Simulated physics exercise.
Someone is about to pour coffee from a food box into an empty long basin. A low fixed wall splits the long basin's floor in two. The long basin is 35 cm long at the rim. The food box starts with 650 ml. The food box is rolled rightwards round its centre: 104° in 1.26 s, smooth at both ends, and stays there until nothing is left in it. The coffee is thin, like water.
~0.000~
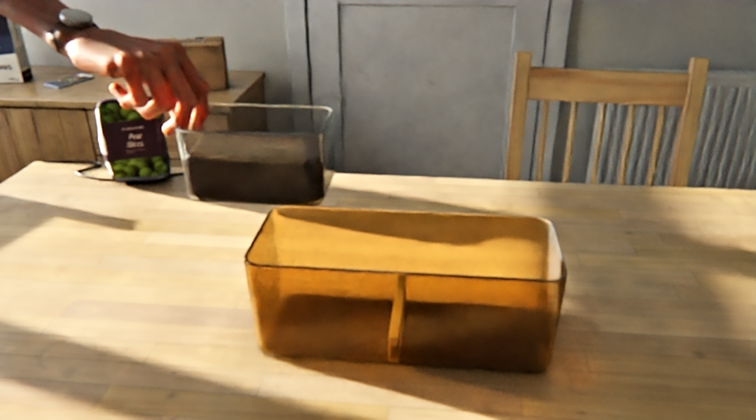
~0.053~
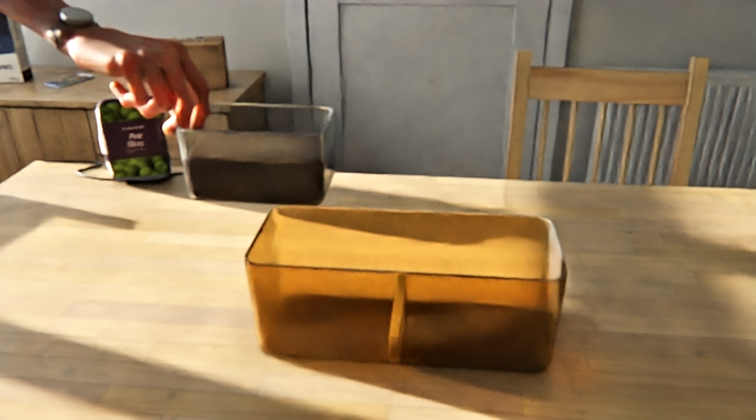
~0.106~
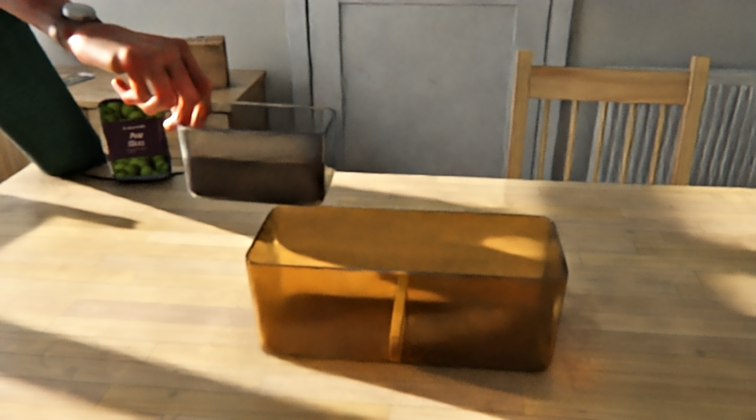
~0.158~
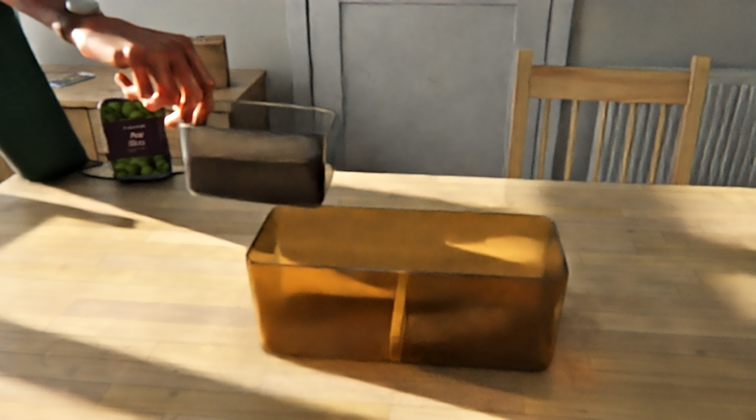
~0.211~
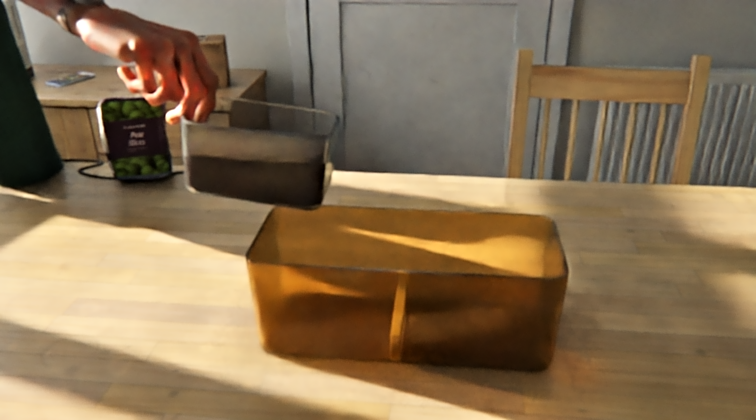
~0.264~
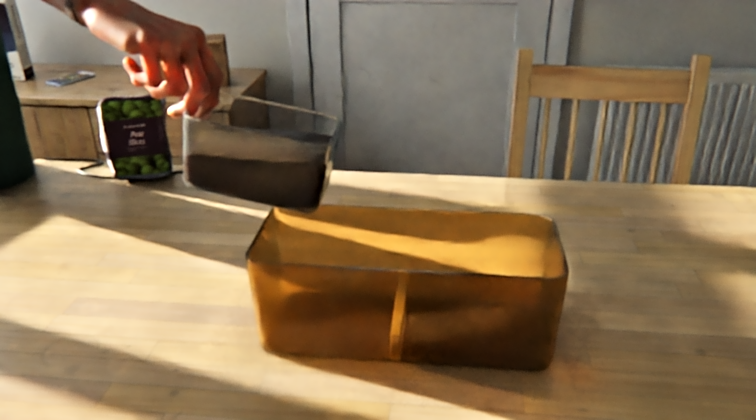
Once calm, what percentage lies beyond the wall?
Roughly 29 per cent is past the wall.
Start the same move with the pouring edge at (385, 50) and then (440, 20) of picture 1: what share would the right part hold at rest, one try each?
In turn about 85 and 90 per cent.
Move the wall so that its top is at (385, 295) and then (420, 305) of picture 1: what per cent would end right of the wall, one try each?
In turn about 50 and 5 per cent.
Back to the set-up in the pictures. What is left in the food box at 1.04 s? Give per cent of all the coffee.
Some 16 per cent.
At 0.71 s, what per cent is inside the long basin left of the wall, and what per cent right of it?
Some 12 per cent left and 0 right.
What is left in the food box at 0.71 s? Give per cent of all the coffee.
Near 64 in a hundred.
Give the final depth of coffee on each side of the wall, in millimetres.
Left about 22 mm, right about 8 mm.
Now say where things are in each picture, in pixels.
The first frame shows tilt 0°; pouring edge (328, 123); surface from (196, 141) to (328, 146); the long basin's rim runs from (259, 234) to (559, 249); the wall's top is at (398, 304).
The second frame shows tilt 0°; pouring edge (329, 123); surface from (197, 140) to (328, 146).
The third frame shows tilt 2°; pouring edge (330, 124); surface from (198, 139) to (329, 145).
The fourth frame shows tilt 4°; pouring edge (332, 126); surface from (199, 139) to (329, 145).
The fifth frame shows tilt 7°; pouring edge (334, 130); surface from (199, 138) to (331, 146).
The sixth frame shows tilt 11°; pouring edge (335, 134); surface from (199, 138) to (332, 146).
By 0.71 s the tilt is 63° and 63 per cent is still to pour, 12 is left of the wall and 0 right of it.
By 1.04 s the tilt is 97° and 15 per cent is still to pour, 53 is left of the wall and 27 right of it.
By 1.39 s the tilt is 104° and 1 per cent is still to pour, 69 is left of the wall and 29 right of it.
By 1.76 s the tilt is 104° and 0 per cent is still to pour, 70 is left of the wall and 29 right of it.
At rest 70 per cent lies left of the wall, 29 right of it and 0 outside.
